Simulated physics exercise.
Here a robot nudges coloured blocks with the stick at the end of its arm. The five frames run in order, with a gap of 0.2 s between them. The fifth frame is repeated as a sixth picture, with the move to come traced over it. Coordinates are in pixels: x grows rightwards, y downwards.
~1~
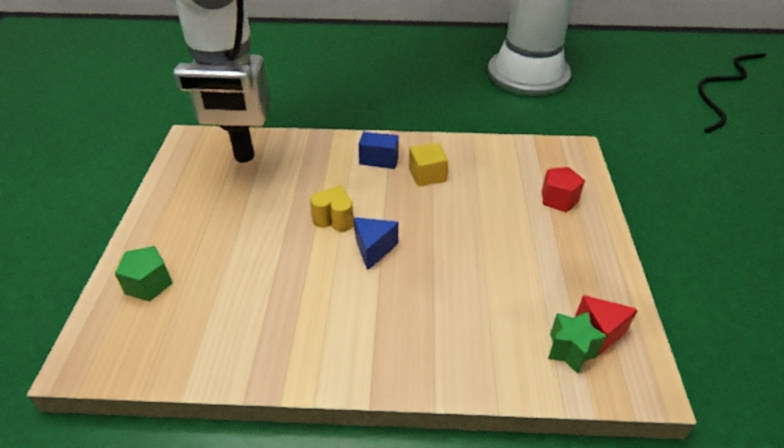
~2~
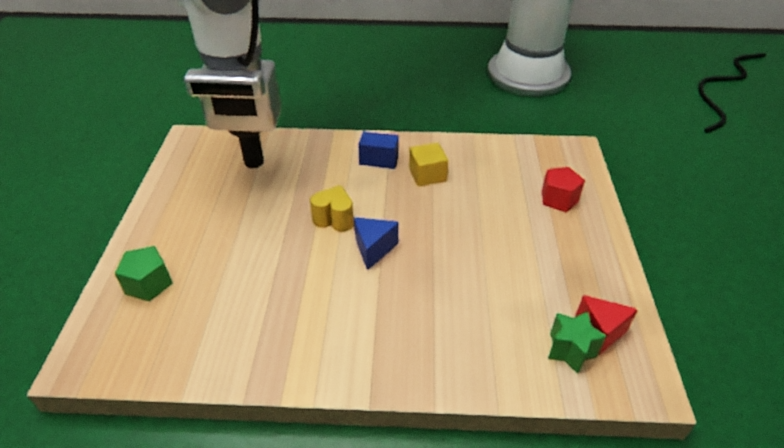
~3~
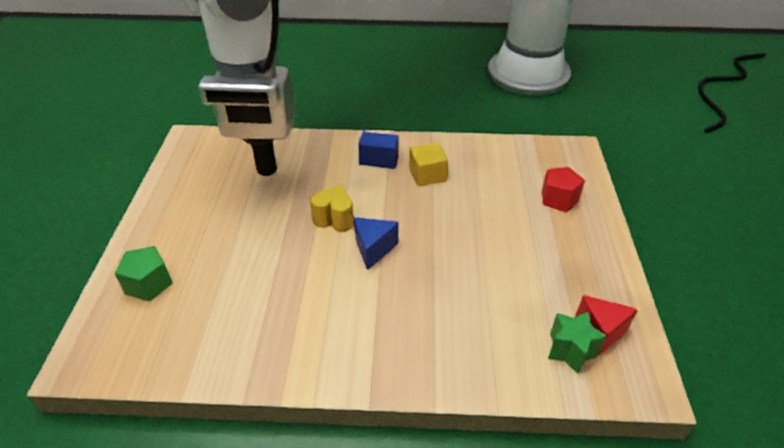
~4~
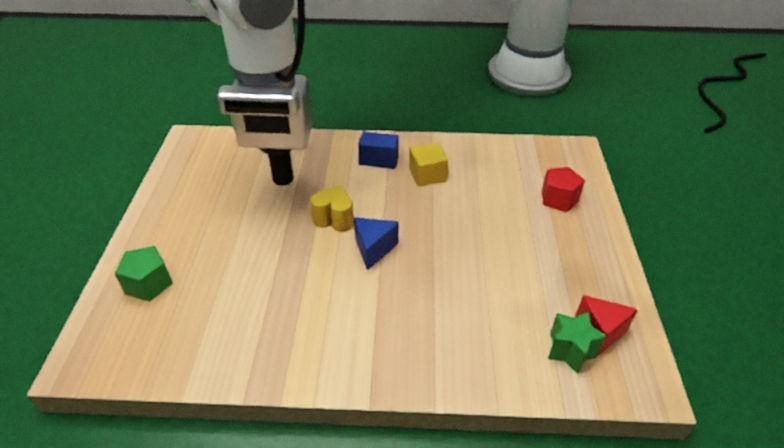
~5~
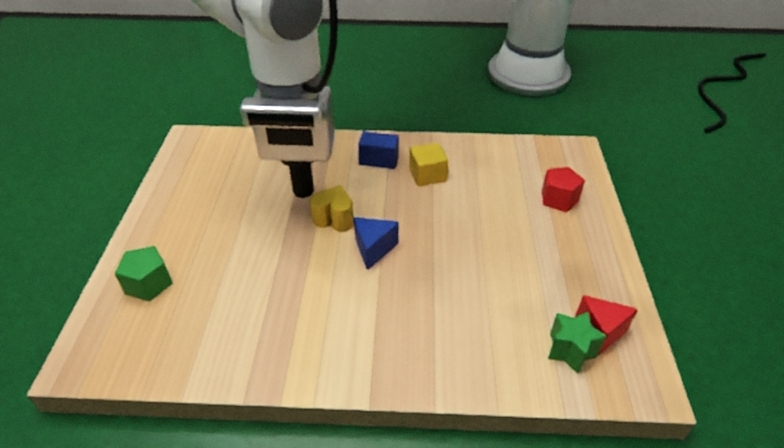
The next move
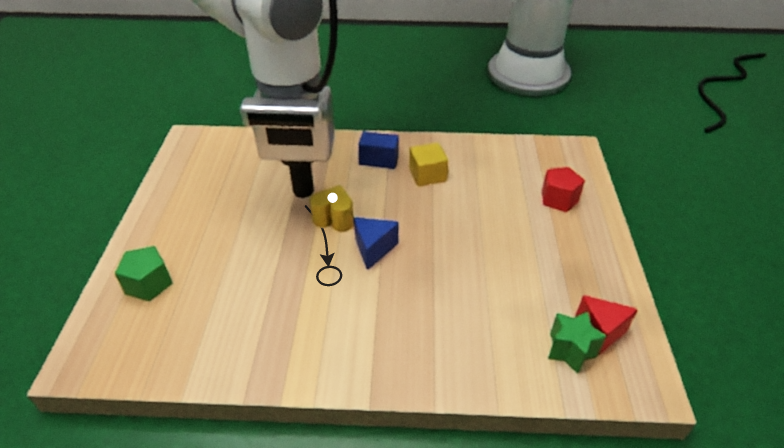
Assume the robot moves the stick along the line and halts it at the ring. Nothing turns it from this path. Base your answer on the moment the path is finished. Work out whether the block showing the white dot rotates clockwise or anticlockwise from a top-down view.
From above, the turn goes anticlockwise.
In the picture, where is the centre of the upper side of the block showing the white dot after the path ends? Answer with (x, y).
Final place: (352, 210).
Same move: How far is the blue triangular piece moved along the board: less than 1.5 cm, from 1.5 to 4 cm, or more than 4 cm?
Overall it shifts less than 1.5 cm.
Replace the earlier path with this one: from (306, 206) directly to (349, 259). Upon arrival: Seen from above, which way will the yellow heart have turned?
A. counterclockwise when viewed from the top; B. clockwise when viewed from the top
A.
The drawn path runs from (306, 206) over (325, 237) to (329, 276); the dot is on the yellow heart.
The first path, step by step. One third of the way, stick (320, 212); yellow heart (349, 206), turned 40° anticlockwise.
Two thirds of the way, stick (325, 236); yellow heart (352, 210), turned 70° anticlockwise; blue triangular piece (377, 230).
At the end, stick (328, 262); yellow heart (352, 210), turned 70° anticlockwise; blue triangular piece (377, 230).
